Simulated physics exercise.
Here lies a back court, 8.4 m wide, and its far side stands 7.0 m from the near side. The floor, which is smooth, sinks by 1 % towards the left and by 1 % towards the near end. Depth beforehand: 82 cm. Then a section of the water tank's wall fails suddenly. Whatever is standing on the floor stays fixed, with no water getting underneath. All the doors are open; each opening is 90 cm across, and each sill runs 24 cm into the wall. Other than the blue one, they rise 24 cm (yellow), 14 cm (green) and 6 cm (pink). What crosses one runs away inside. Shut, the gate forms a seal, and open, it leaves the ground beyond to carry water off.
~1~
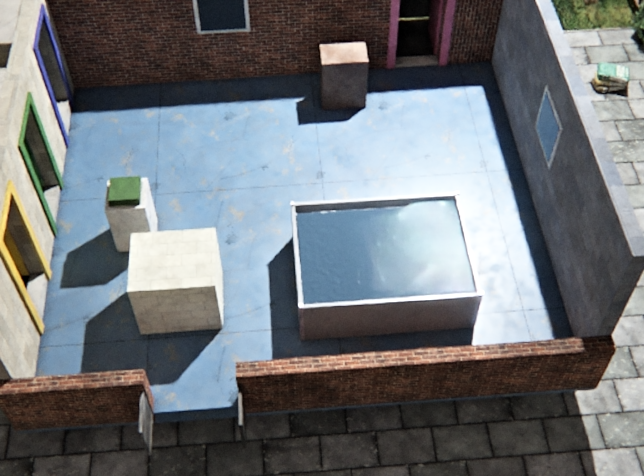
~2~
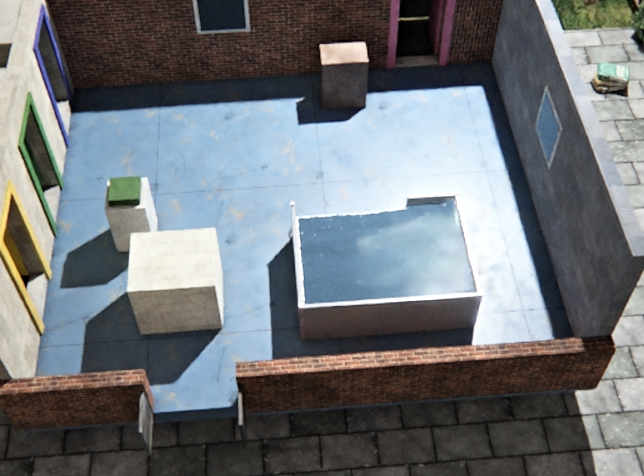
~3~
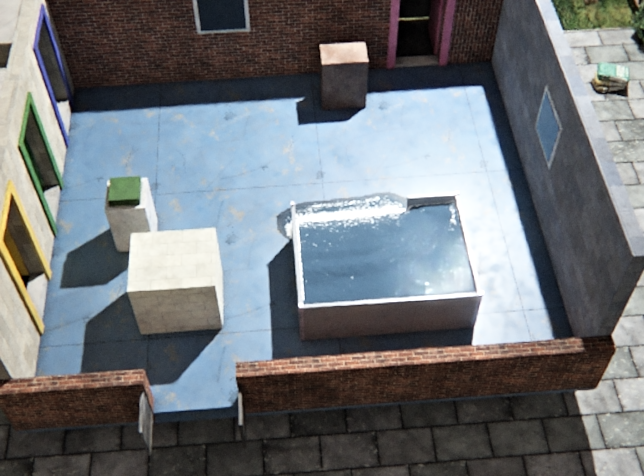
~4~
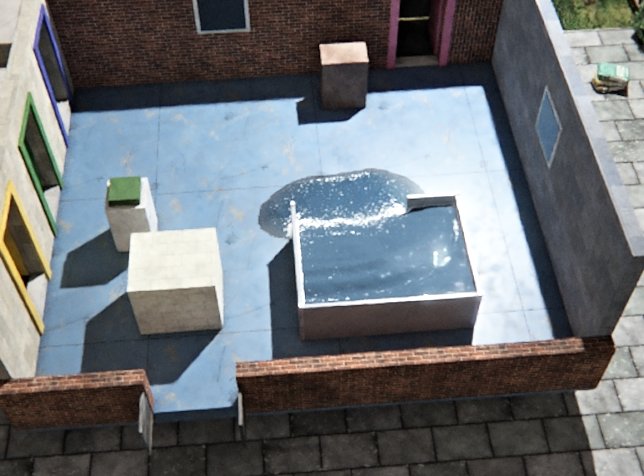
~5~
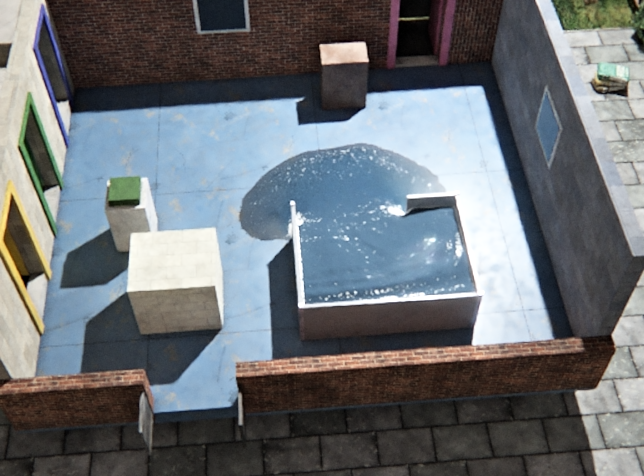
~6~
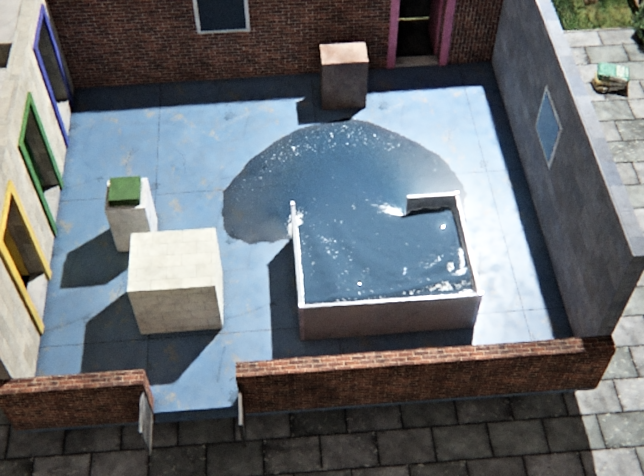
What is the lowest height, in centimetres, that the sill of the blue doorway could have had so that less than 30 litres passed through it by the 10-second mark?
About 28 cm.
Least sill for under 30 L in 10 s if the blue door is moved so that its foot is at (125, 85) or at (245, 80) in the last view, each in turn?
Minimums: About 16 cm and 29 cm.
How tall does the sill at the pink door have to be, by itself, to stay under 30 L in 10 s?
Pink: 19 cm.
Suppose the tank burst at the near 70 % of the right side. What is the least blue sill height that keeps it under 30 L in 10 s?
Then it needs around 10.5 cm.
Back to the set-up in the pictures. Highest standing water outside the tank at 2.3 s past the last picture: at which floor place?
Check close to (84, 93).
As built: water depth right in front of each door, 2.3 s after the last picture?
Door by door, in centimetres - yellow 0, green 0, blue 27, pink 18.
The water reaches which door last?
The yellow one.
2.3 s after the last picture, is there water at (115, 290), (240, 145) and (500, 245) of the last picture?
One by one: Clear, drenched, clear.
Then, 0.7 s after the last picture water covers 35 % of the floor, deepest (43 cm) near (332, 115); it has not reached the blue door.
Then, 2.3 s after the last picture water covers 50 % of the floor, deepest (52 cm) near (84, 93); 27 cm at the blue door, 0 litres in over its 26 cm sill.
Then, 9.3 s after the last picture water covers 95 % of the floor, deepest (20 cm) near (31, 408); 11 cm at the blue door, 41 litres in over its 26 cm sill.
At the blue door as built, the water peaked near 39 cm, 2.7 s after the last picture.
Run again over the same 10 s with other heights there, 61 litres in over 23.5 cm, 14 litres over 32 cm. The limit of 30 litres is kept from about 28 cm up.
